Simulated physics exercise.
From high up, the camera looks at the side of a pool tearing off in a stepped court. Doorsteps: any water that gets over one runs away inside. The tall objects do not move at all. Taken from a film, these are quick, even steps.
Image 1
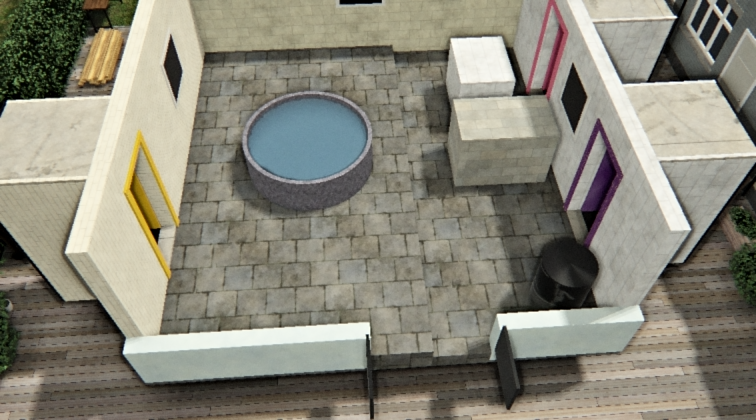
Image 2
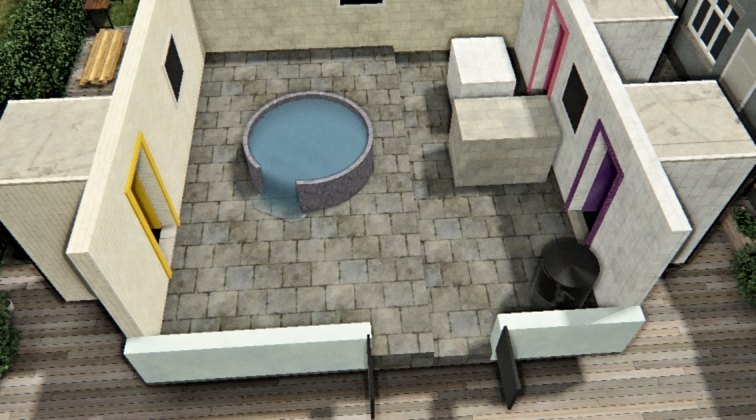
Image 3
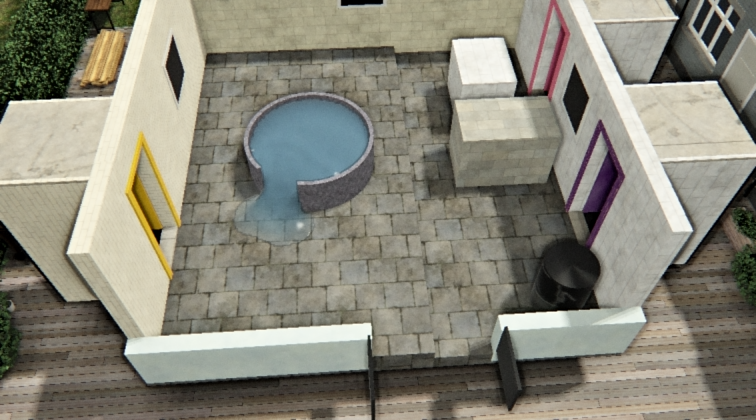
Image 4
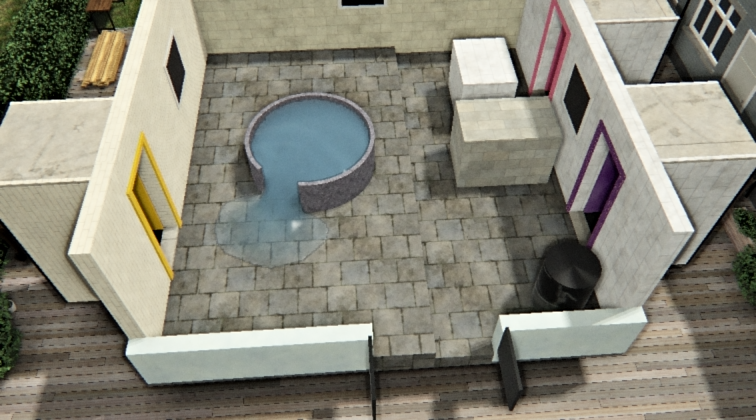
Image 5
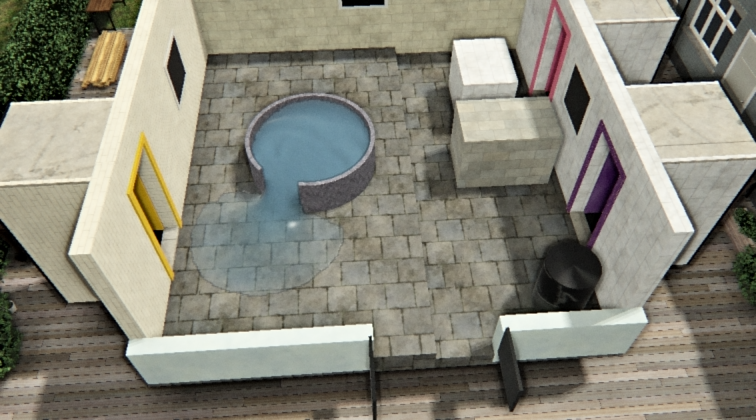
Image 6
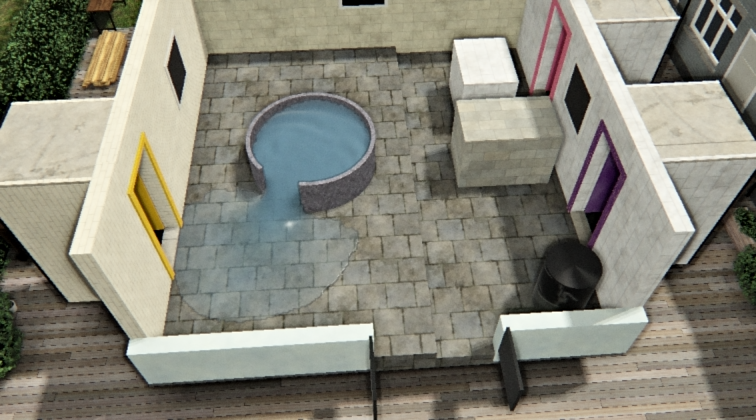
Walled stone courtyard with a round pool, its near side opening and water pouring out, spreading across the paving toward the viewer.
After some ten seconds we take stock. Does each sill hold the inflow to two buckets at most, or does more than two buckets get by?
In order: Purple door: Surpasses it, pink door: Never surpasses it, yellow door: Surpasses it.
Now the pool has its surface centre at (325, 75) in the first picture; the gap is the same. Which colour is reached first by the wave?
The door in question is the yellow one.
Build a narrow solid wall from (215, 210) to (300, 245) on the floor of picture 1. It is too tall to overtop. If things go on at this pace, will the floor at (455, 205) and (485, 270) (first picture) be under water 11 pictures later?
Submerged, then submerged.
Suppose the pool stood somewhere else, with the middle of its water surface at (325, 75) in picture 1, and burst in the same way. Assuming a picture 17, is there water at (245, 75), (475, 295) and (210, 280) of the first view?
First spot stays unwetted, second spot stays unwetted, third spot gets drenched.
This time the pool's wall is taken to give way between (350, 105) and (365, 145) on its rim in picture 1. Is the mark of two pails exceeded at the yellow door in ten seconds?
I reckon yellow door sits short of it.
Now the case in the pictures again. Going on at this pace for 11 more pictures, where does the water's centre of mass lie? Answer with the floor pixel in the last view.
Centre of mass: Roughly (289, 208).
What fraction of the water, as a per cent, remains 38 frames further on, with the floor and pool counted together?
Roughly 86 %.
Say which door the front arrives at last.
Door: The one in pink.
A moment on, water covers 20 % of the floor; the purple door not reached, the pink door not reached, the yellow door under two buckets in.
Next, water covers 20 % of the floor; the purple door not reached, the pink door not reached, the yellow door over two buckets in.
Then, water covers 30 % of the floor; the purple door not reached, the pink door not reached, the yellow door far over two buckets in.
Later, water covers 50 % of the floor; the purple door under two buckets in, the pink door not reached, the yellow door far over two buckets in.
In the end, water covers 70 % of the floor; the purple door over two buckets in, the pink door wet at the sill, nothing in, the yellow door far over two buckets in.
